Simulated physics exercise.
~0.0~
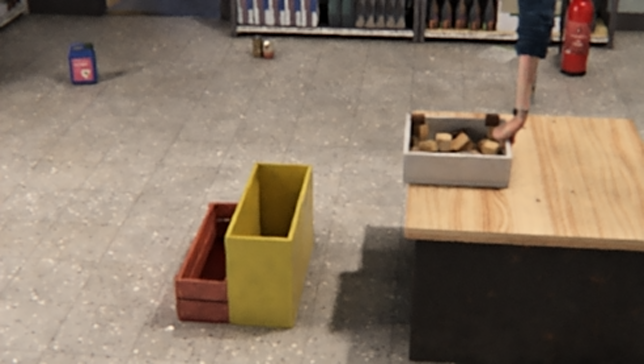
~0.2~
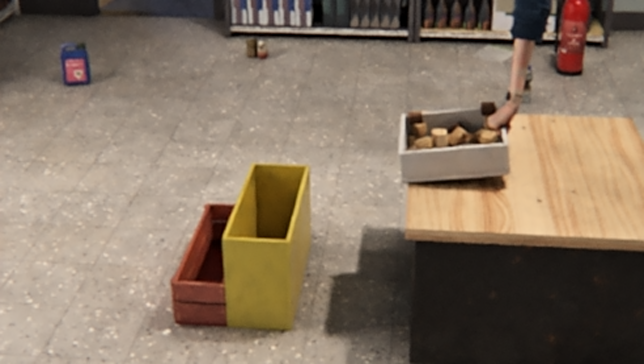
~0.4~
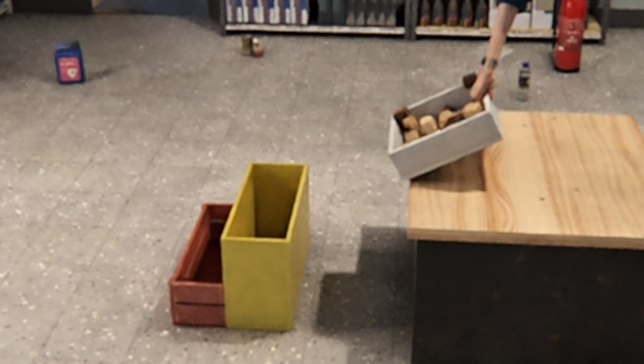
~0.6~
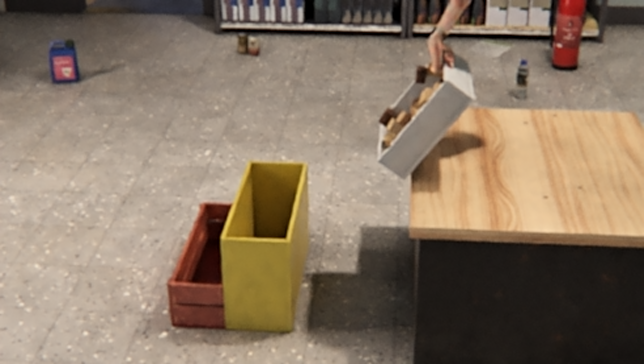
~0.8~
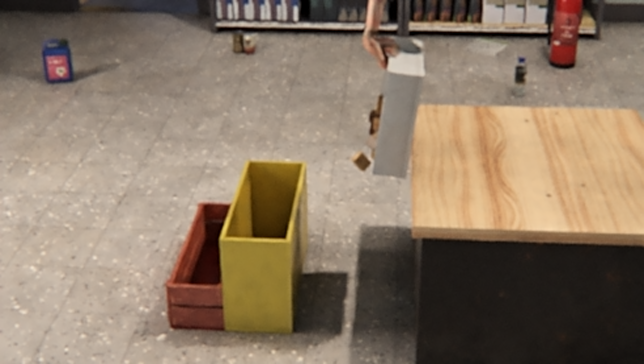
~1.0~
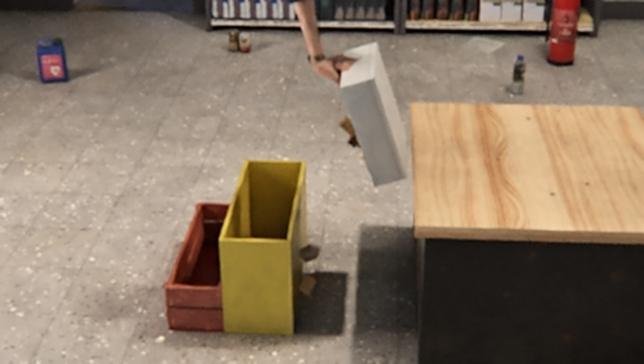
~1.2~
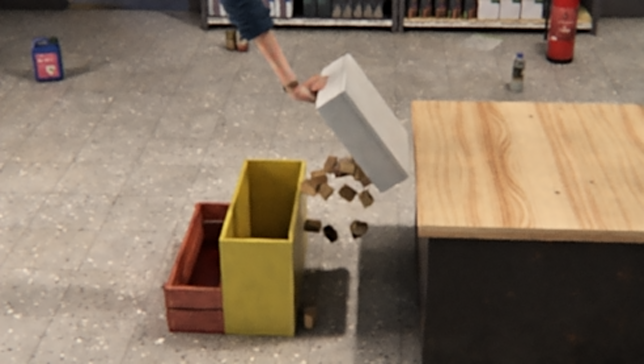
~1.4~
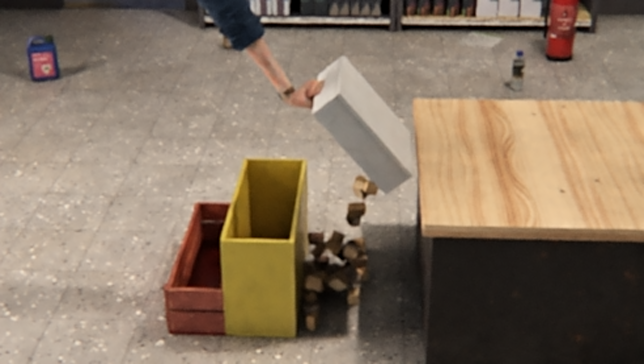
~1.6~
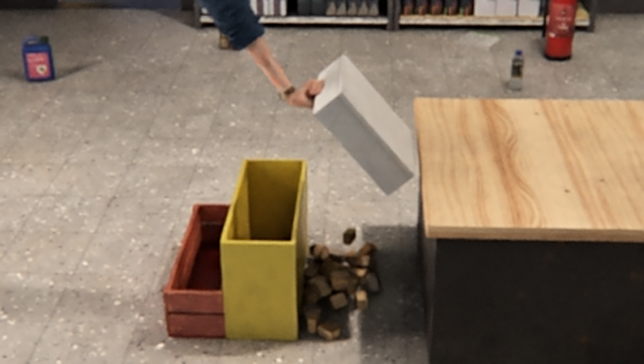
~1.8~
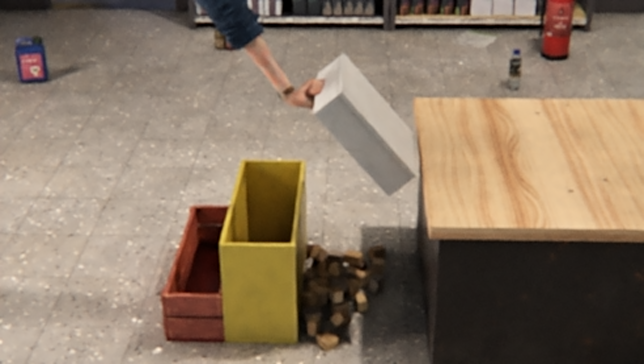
Beside a bench, a hand tips a white crate, spilling blocks short of the yellow bin.
